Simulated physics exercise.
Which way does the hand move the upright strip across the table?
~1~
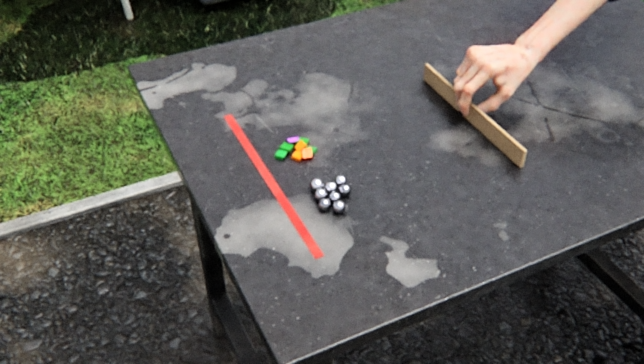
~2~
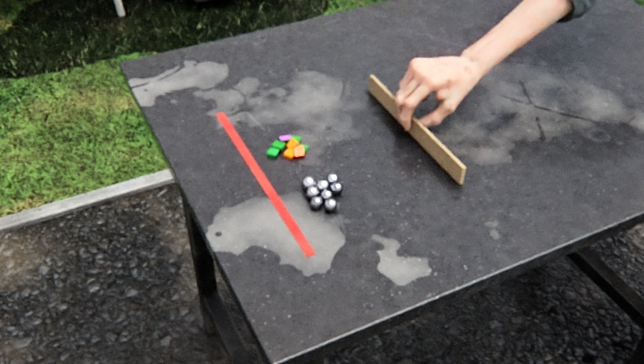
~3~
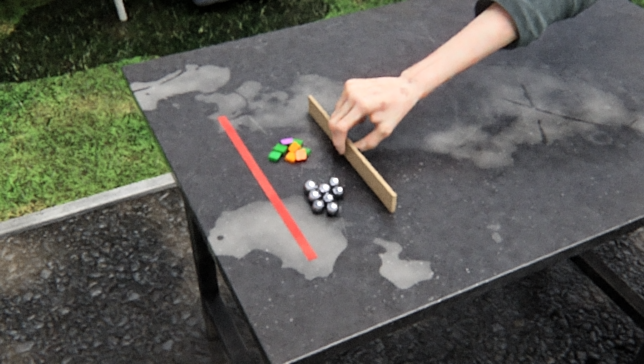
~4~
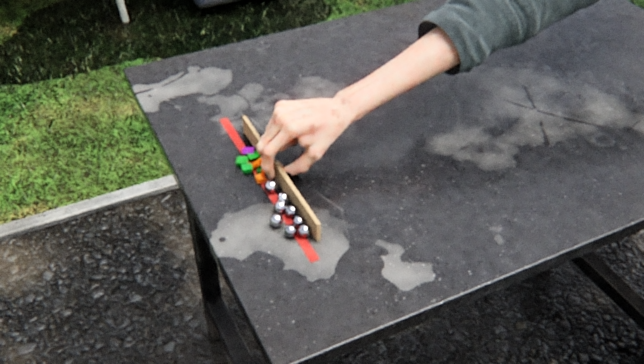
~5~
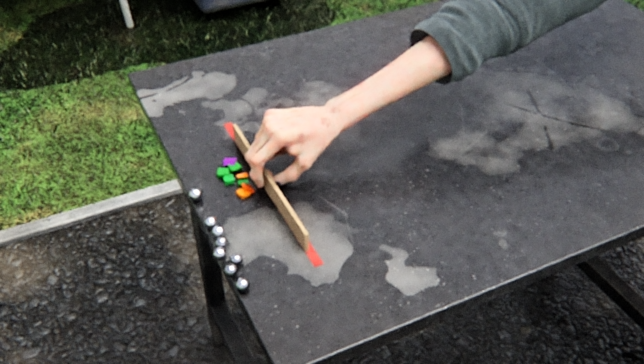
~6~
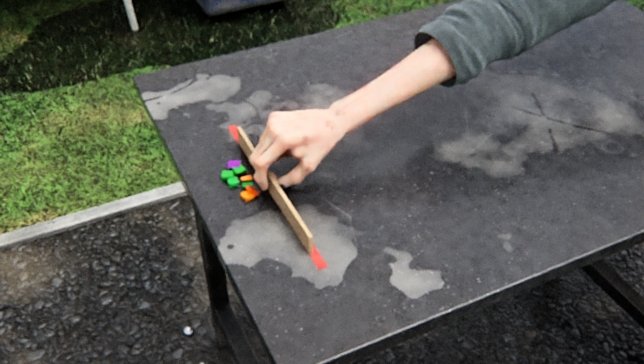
The hand moves the strip to the left, towards the red tape, where it stops.
